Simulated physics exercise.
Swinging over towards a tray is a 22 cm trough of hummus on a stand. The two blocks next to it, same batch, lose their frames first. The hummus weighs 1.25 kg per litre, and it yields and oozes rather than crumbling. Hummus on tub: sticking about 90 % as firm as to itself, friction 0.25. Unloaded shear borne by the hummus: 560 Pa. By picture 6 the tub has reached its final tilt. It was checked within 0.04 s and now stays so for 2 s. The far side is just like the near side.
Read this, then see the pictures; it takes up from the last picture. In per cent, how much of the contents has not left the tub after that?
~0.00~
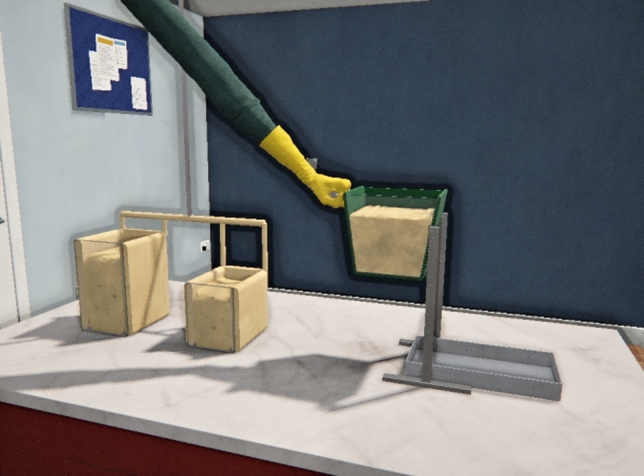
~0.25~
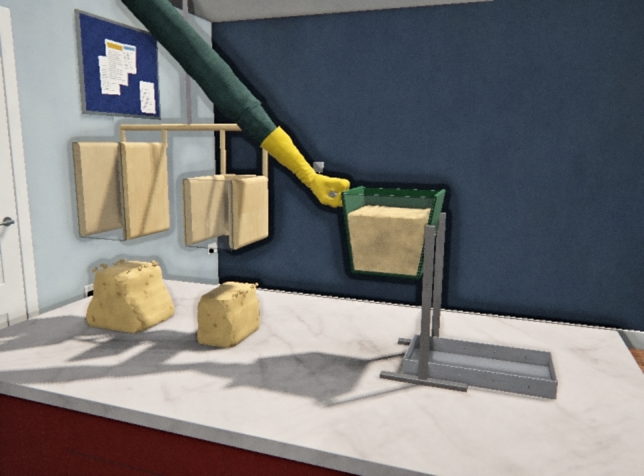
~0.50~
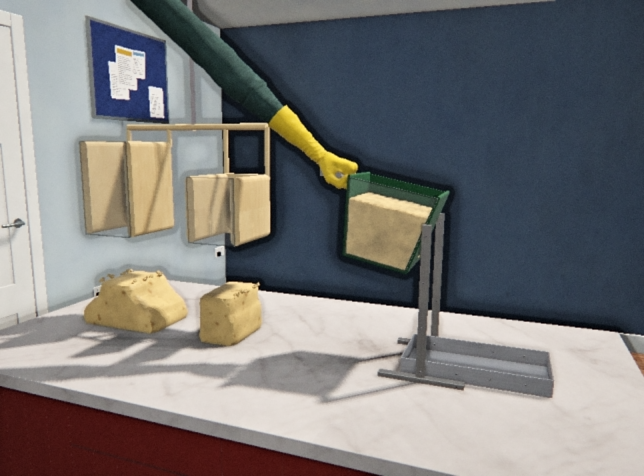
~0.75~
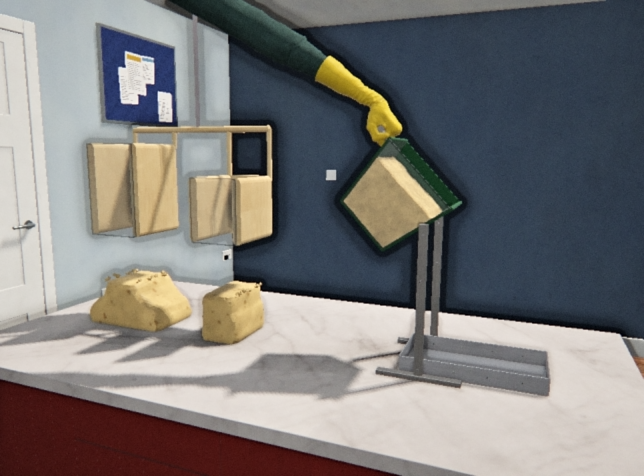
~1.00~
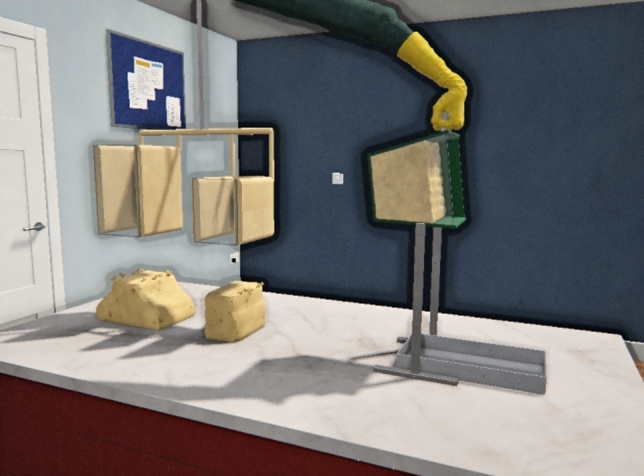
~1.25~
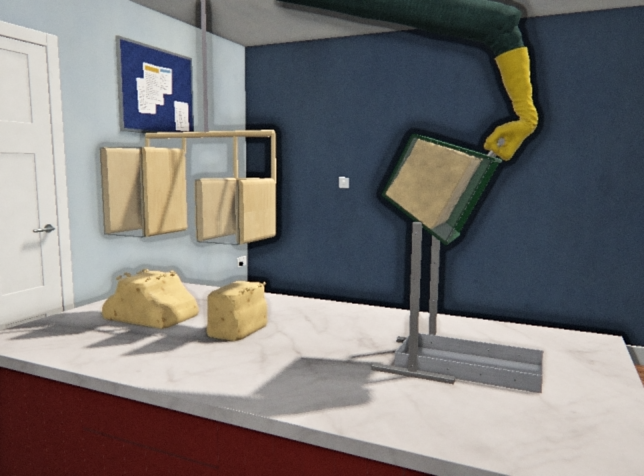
Expect about 0 out of 100.
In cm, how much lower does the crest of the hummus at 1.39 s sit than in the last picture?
Some 7 cm.
After 1.39 s, the tub is at 116 degrees and holds 86 %.
After 1.56 s, the tub is at 116 degrees and holds 9 %.
After 1.73 s, the tub is at 116 degrees and holds 0 %.
After 1.90 s, the tub is at 116 degrees and holds 0 %.
After 3.25 s, at the end, the tub is at 116 degrees and holds 0 %.
